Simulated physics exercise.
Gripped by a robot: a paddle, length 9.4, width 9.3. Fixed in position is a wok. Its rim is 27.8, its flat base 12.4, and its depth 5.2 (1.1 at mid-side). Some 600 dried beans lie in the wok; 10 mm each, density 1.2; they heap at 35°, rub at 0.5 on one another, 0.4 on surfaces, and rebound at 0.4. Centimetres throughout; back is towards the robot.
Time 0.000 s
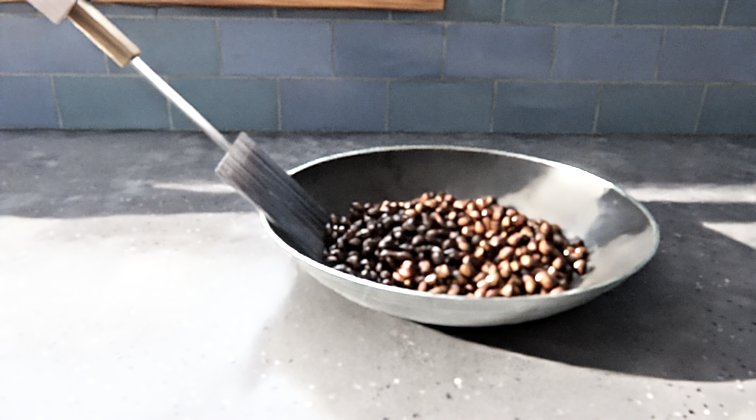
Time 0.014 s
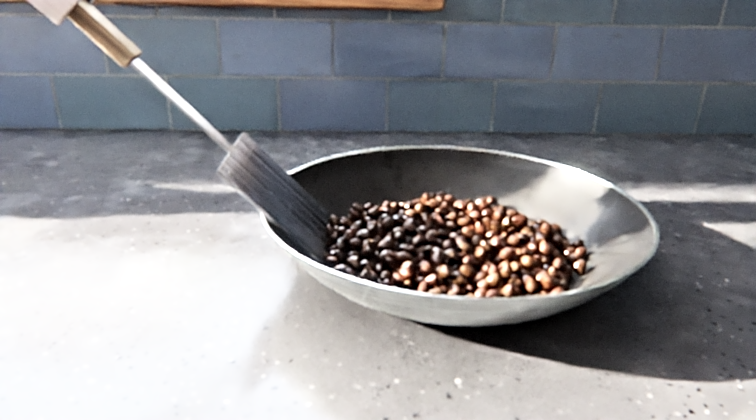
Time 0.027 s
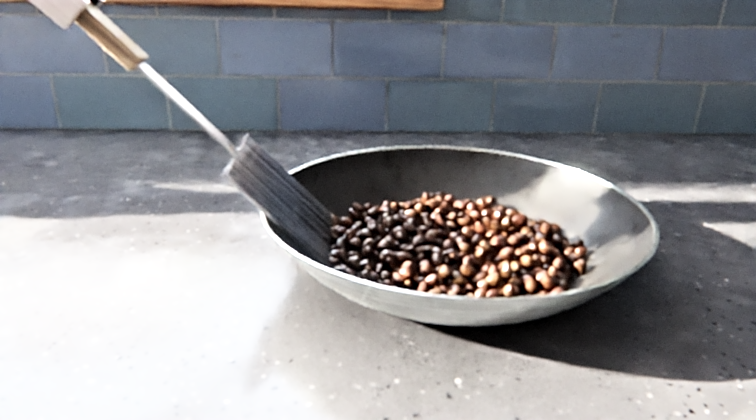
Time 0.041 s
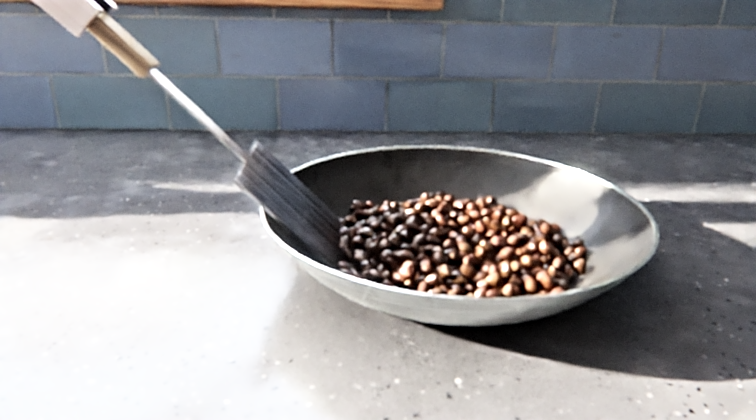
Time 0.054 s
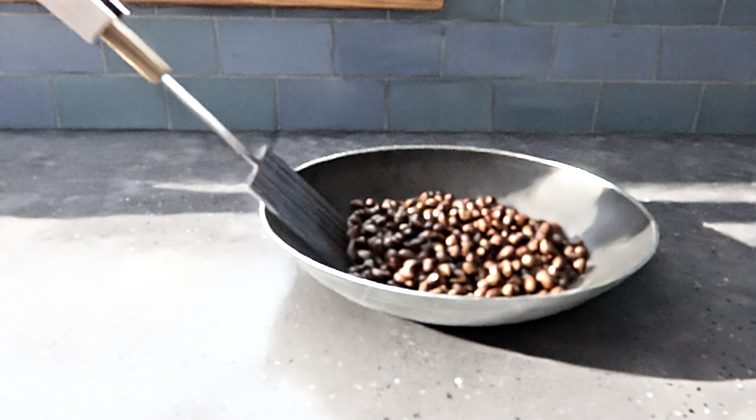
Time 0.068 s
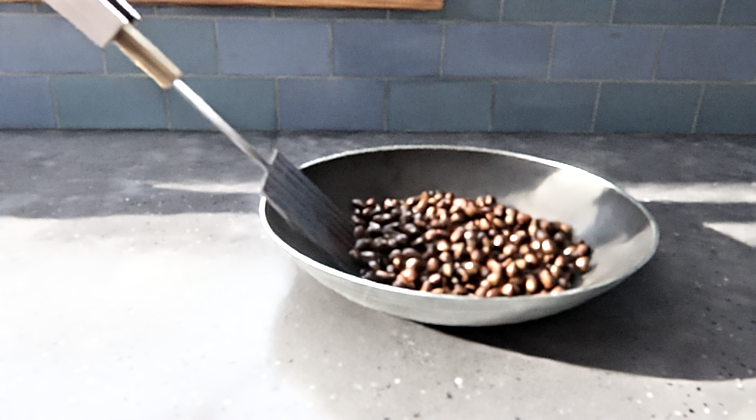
A shallow grey metal wok holding a heap of glossy brown and darker beans sits on a speckled grey counter streaked with sunlight, seen from slightly above against blue-grey tiles. From the upper left, a light-coloured gripper holds a metal-shafted tool with a dark, flat, ridged paddle at the wok's left side. The paddle slides slowly rightward and down inside the rim, nudging the nearest beans right, while the camera stays still.
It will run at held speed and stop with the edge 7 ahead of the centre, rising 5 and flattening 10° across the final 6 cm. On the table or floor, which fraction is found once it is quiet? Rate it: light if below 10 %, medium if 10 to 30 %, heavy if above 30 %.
Rating: Light.
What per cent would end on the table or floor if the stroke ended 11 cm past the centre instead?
Then the share is near 15 in a hundred.
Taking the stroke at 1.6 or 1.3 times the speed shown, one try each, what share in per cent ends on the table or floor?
10 and 5 %.
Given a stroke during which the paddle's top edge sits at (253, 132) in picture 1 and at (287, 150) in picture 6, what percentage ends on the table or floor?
Around 0 per cent finishes on the table or floor.
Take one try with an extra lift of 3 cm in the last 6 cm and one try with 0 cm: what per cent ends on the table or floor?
0 and 10 per cent.
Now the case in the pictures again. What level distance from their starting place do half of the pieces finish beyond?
It comes out at about 5 cm.
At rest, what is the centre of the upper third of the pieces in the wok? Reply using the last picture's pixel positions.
Centre: Roughly (573, 223).
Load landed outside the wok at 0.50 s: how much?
Share at that moment: Roughly 0 %.
By 0.16 s, sloping 46°, highest piece 5 above the table; 601 in the wok.
By 0.26 s, sloping 42°, highest piece 7 above the table; 600 in the wok, 1 on the blade or in flight.
By 0.50 s, sloping 36°, highest piece 6 above the table; 597 in the wok, 4 on the table or floor.
By 1.55 s, sloping 36°, highest piece 6 above the table; 596 in the wok, 5 on the table or floor.
Final count, 596 in the wok, 5 on the table or floor. That is 1 % on the table or floor.
